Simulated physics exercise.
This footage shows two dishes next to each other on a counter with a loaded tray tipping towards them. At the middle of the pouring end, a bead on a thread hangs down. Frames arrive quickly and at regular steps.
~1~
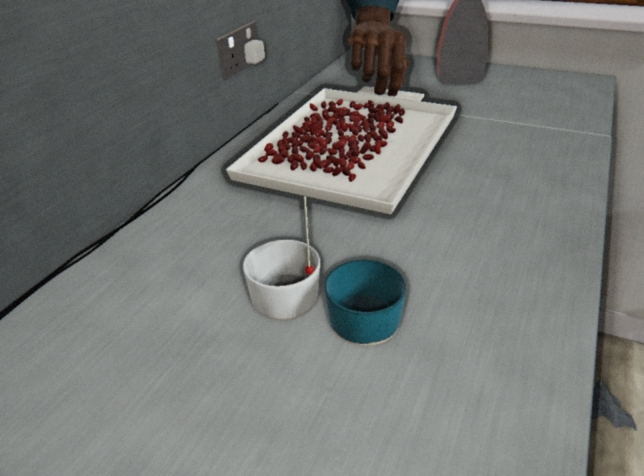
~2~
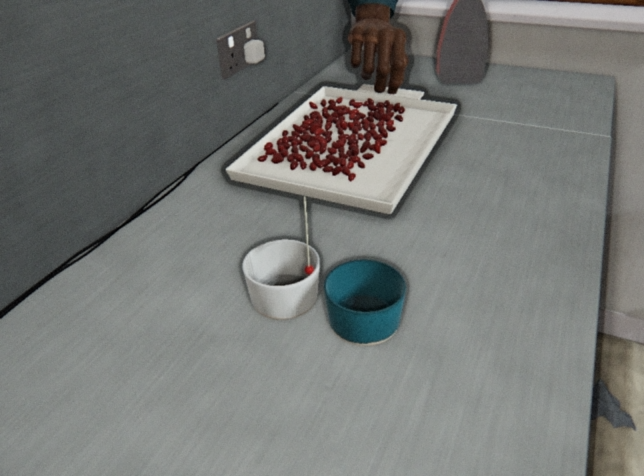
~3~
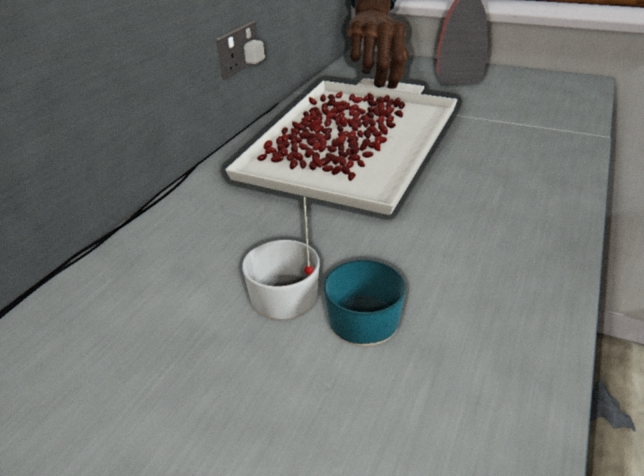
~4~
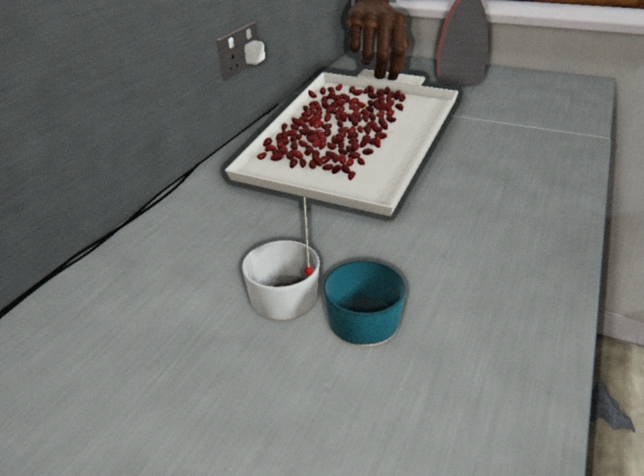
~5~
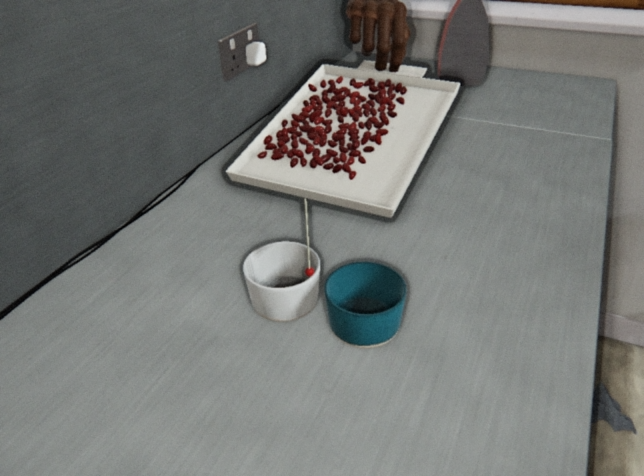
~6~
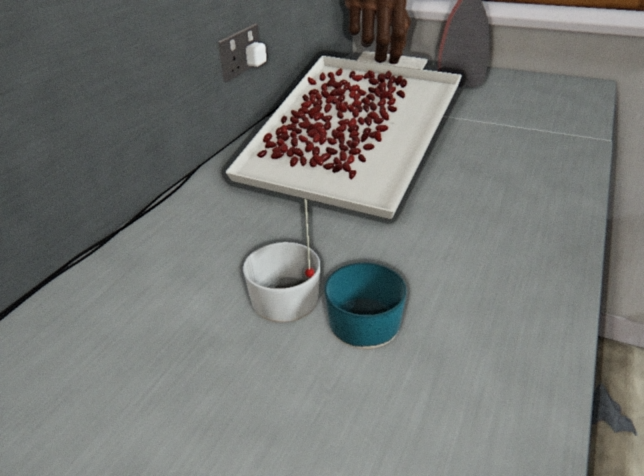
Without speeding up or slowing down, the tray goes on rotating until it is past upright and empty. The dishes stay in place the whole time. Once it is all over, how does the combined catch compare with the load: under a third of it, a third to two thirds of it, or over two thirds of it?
The share caught will be small, beneath a third of the load.
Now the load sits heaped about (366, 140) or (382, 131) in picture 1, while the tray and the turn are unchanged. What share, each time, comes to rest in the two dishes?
First case: Around 0 %; second case: Around 10 %.
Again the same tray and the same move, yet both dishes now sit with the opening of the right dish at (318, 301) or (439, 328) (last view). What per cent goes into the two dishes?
Respectively 50 % and 30 %.
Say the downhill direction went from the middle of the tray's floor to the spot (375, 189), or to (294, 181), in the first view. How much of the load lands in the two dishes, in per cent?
80 per cent, then 20 per cent.
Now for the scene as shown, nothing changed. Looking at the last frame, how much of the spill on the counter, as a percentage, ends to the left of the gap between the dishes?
Reading: Around 70 %.
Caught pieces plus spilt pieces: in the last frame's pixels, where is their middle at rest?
Roughly at (300, 355), give or take.
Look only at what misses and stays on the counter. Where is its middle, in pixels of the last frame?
Approximate centre, last frame: (291, 361).
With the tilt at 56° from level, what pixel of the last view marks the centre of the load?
I'd mark the middle close to (316, 155).
Soon after the last picture, tray tipped steeply; nearly all on the tray; a stray few outside both; a stray few in the air.
A little later, tray tipped right over; nearly all on the tray; a stray few in the right dish; a stray few outside both.
Later still, tray tipped past a quarter turn; a small part in the right dish; a stray few in the left dish; most outside both.
At rest, tray tipped past a quarter turn; a small part in the right dish; a stray few in the left dish; most outside both.
